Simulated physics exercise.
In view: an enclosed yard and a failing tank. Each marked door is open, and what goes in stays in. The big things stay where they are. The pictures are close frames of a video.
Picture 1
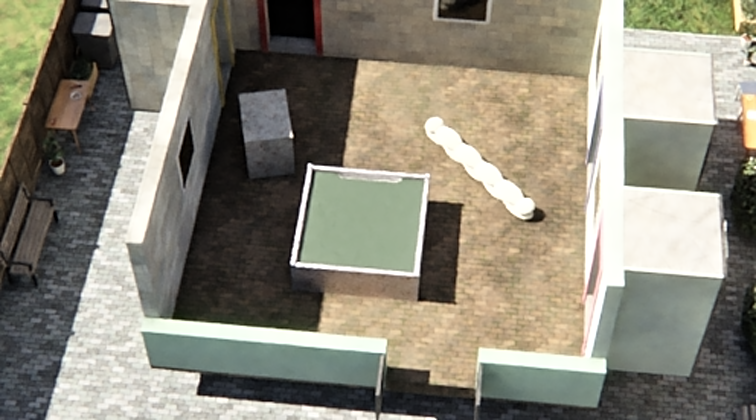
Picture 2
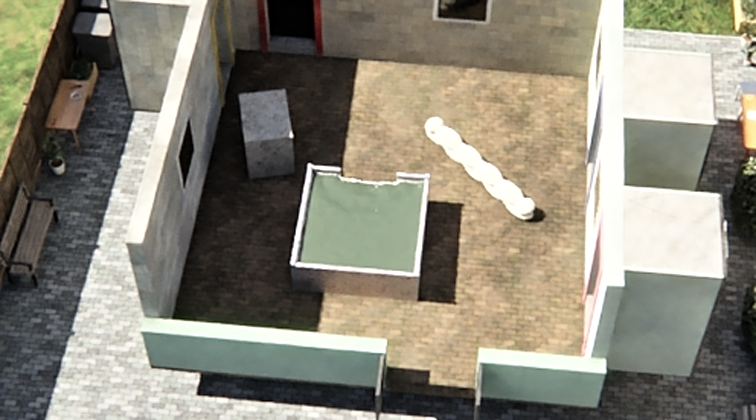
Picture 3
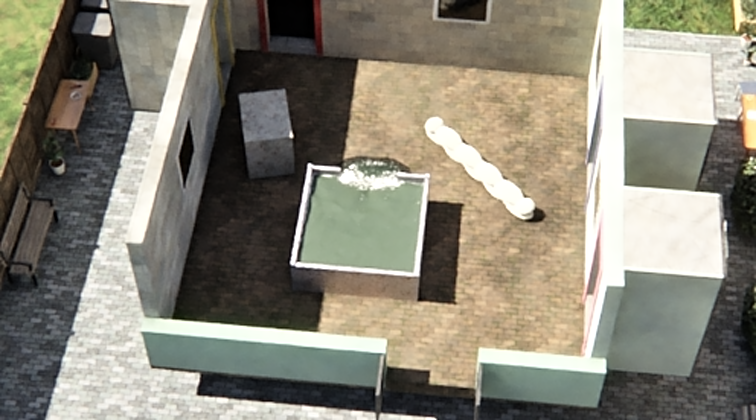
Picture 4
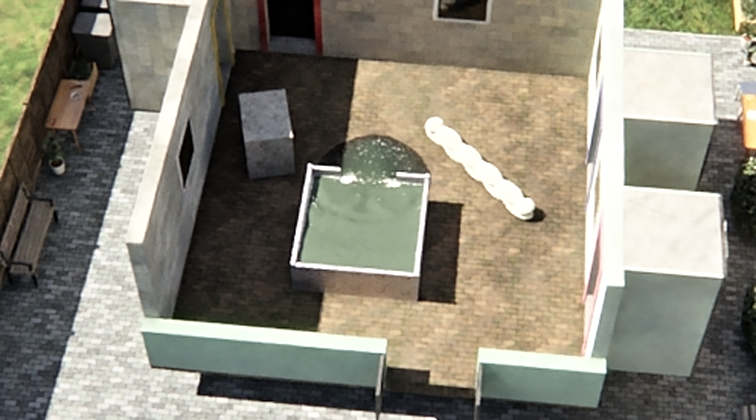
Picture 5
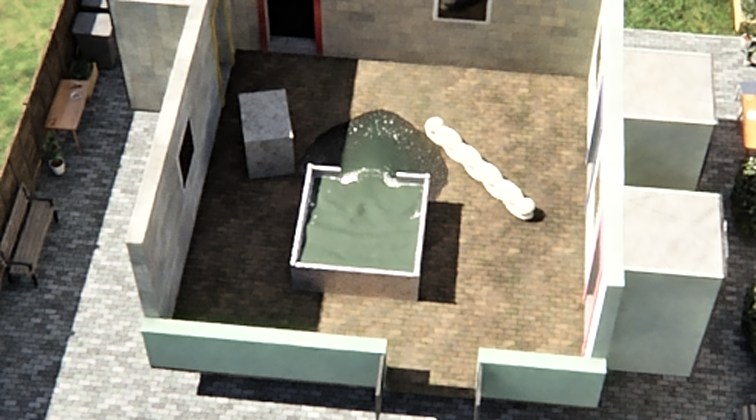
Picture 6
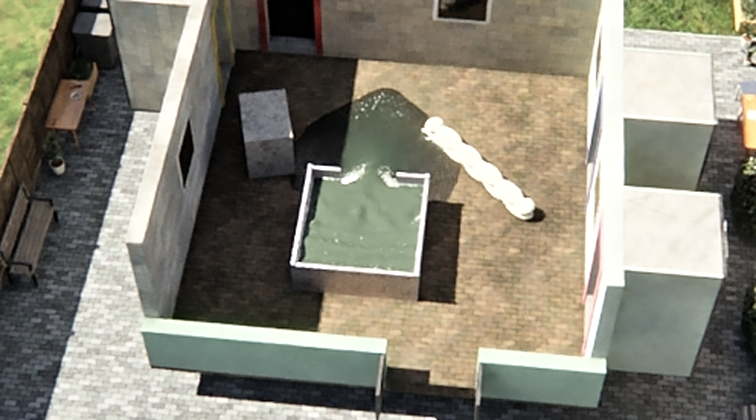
At the start, a square tank of still, dark green water sits in a walled, brick-paved yard near a grey block and a white, lumpy bar. A gap opens in the tank's far side and water pours out, then spreads in a widening fan toward the back wall, reaching the bar's upper end.
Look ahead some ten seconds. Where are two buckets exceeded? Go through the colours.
The red door holds within the limit; the blue door holds within the limit; the pink door holds within the limit; the yellow door floods.
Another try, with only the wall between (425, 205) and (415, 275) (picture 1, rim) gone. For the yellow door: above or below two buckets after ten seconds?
My reading: Yellow door is under.
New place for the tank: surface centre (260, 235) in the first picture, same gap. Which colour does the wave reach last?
I say the one in blue.
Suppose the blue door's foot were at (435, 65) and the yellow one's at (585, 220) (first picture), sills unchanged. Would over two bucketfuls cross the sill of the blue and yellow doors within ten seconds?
Then: Blue lets more in; yellow keeps below it.
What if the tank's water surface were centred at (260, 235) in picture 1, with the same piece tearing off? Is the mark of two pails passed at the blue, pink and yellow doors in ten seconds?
My reading: The blue one lets less in, the pink one takes less, the yellow one holds.
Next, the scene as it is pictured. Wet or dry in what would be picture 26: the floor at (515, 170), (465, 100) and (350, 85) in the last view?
One after the other: Dry, flooded, under water.
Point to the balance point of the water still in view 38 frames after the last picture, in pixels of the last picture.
Roughly at (380, 169).
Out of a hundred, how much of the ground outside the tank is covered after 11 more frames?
Some 30 per cent.
A moment on, water covers 20 % of the floor; the red door not reached, the blue door not reached, the pink door not reached, the yellow door not reached.
Next, water covers 30 % of the floor; the red door wet at the sill, nothing in, the blue door not reached, the pink door not reached, the yellow door not reached.
Then, water covers 50 % of the floor; the red door wet at the sill, nothing in, the blue door not reached, the pink door not reached, the yellow door under two buckets in.
Later, water covers 75 % of the floor; the red door wet at the sill, nothing in, the blue door wet at the sill, nothing in, the pink door wet at the sill, nothing in, the yellow door over two buckets in.
In the end, water covers 90 % of the floor; the red door wet at the sill, nothing in, the blue door wet at the sill, nothing in, the pink door wet at the sill, nothing in, the yellow door far over two buckets in.
